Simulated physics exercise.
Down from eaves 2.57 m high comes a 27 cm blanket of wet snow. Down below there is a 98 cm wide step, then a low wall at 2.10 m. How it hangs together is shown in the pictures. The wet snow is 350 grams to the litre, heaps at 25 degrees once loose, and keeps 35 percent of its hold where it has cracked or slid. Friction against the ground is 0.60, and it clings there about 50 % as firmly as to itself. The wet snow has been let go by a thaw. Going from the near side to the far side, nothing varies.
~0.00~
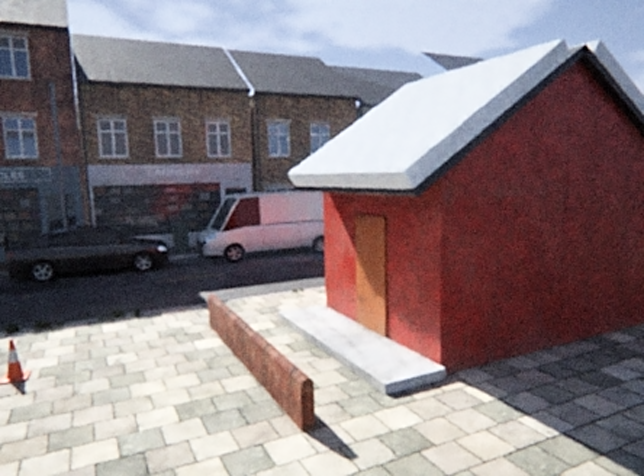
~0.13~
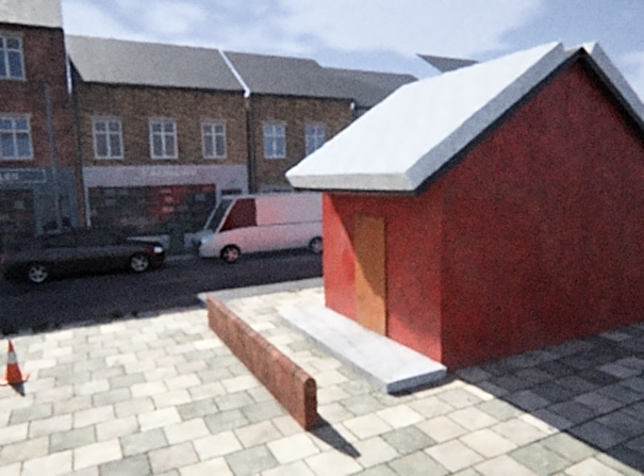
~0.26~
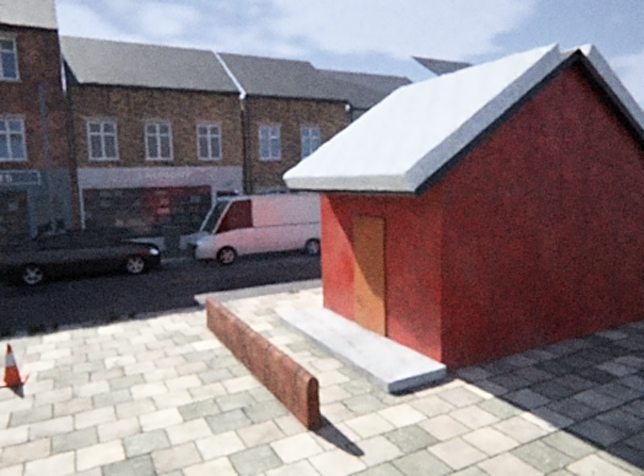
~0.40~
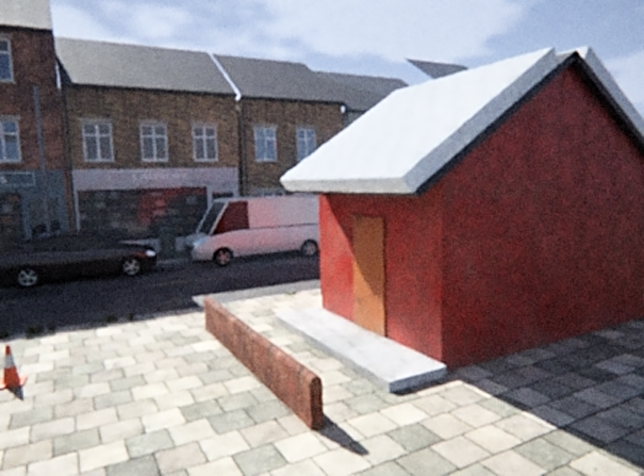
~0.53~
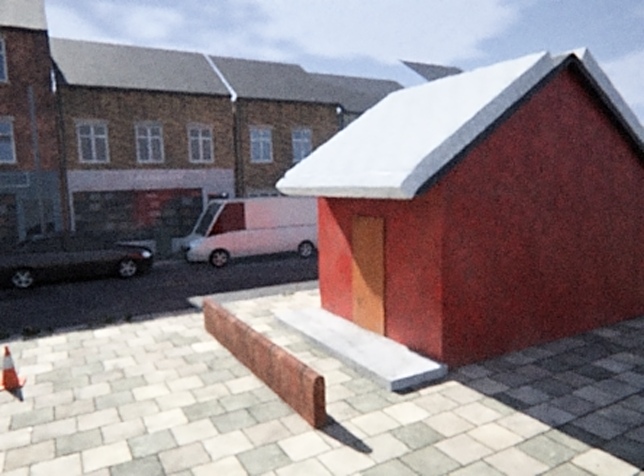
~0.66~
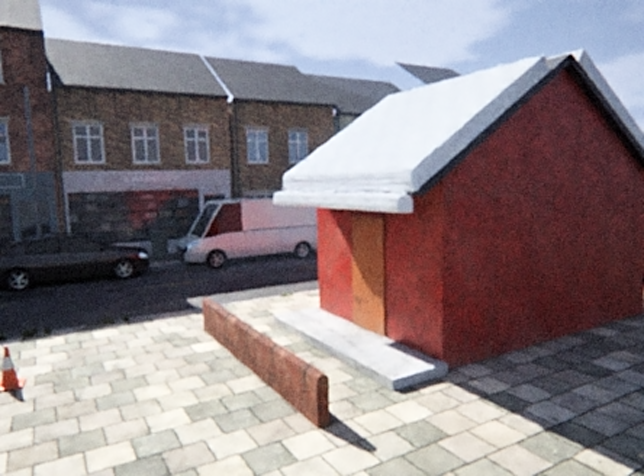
In a paved square beside a street of brick shops and parked vehicles, a thick layer of snow on a small red building's roof slides slowly down toward the eaves above the door, its lower edge extending past them and cracking.
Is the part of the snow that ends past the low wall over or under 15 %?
It should come out lower than 15 per cent.
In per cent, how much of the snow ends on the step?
Something like 16 percent.
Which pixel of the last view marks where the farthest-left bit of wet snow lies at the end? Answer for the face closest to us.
About (189, 451).
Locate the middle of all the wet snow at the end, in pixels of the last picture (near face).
Centre: Approx. (355, 380) px, near face.
By 1.09 s, 91 % is still on the roof and 0 % is past the low wall.
By 1.59 s, 71 % is still on the roof and 0 % is past the low wall.
By 2.10 s, 41 % is still on the roof and 0 % is past the low wall.
By 2.60 s, 3 % is still on the roof and 0 % is past the low wall.
By 3.90 s, at the end, none is still on the roof and 9 % is past the low wall.
